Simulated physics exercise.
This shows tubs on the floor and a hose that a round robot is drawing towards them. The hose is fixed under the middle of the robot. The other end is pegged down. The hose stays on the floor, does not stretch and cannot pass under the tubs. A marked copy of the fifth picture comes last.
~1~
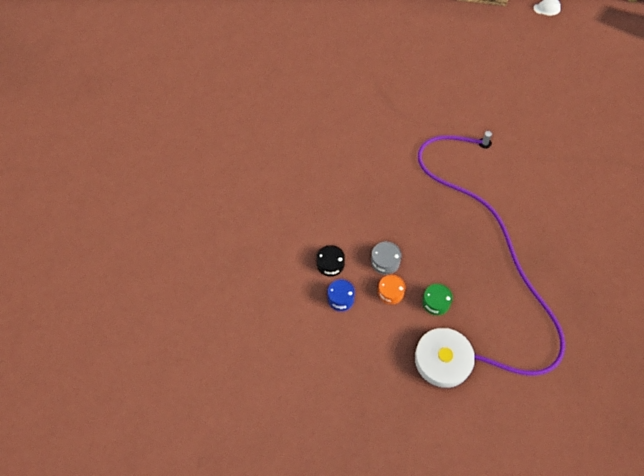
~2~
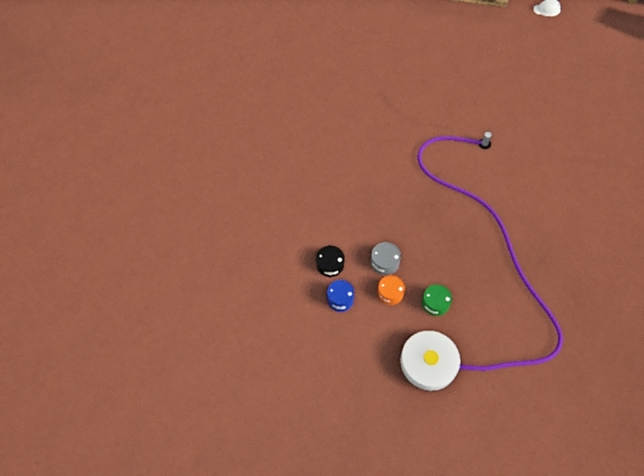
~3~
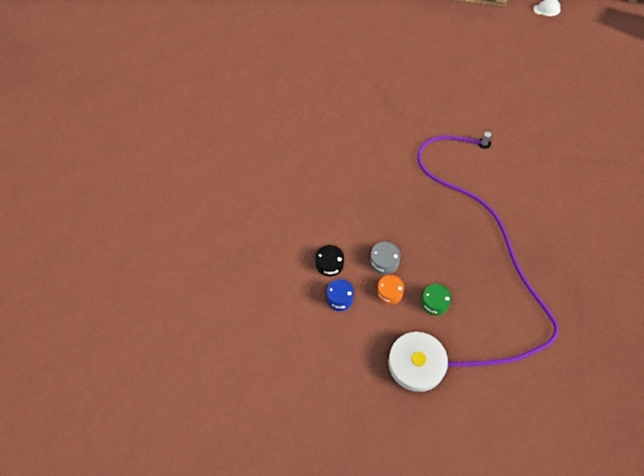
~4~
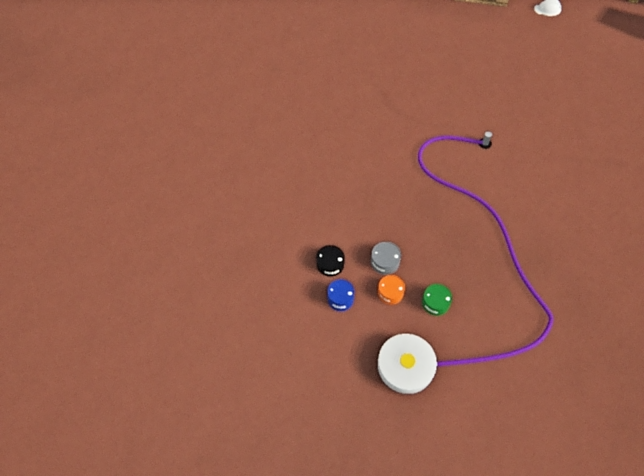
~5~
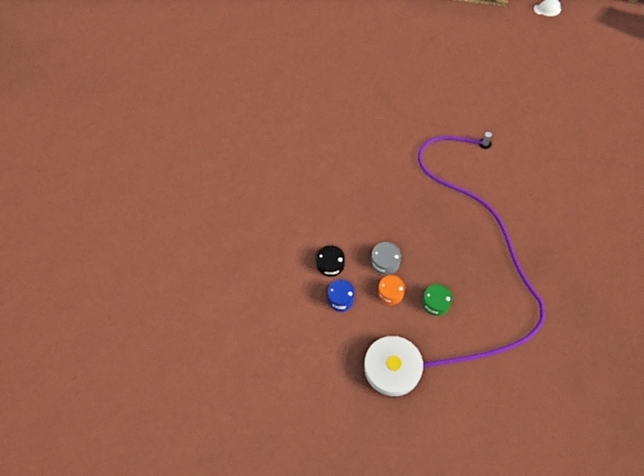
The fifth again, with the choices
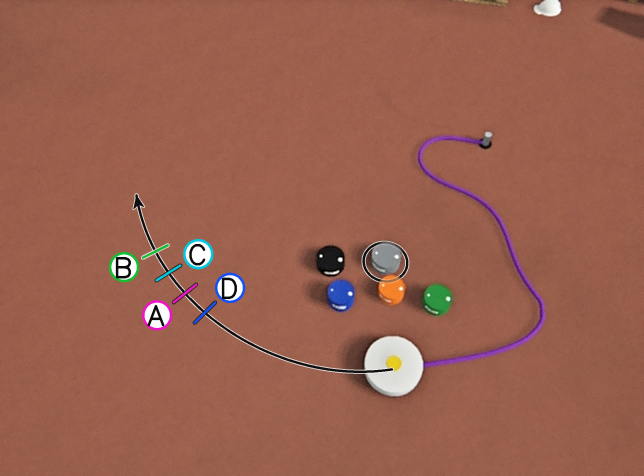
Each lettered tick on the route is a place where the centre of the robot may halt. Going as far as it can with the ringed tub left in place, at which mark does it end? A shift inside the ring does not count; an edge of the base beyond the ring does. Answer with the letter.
Up to mark B.
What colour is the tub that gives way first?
The green tub.
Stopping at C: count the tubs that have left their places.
One.
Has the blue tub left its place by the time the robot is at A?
By then, no.
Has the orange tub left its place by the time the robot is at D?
By then, no.
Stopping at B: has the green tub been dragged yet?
Yes.
On the marked copy, A at (185, 293); B at (155, 251); C at (169, 273); D at (205, 313); the ring at (385, 262); the route from (392, 369) via (214, 320) to (136, 195).
Following B. Soon after the start, robot (286, 356); grey tub (386, 258).
Later, robot (200, 306); grey tub (386, 258).
In the end, robot (153, 247); orange tub (387, 286); blue tub (341, 291); grey tub (385, 258); green tub (409, 272); the grey tub is still in its ring.
As for the rest, A is safe but short; C is safe but short; D is safe but short.
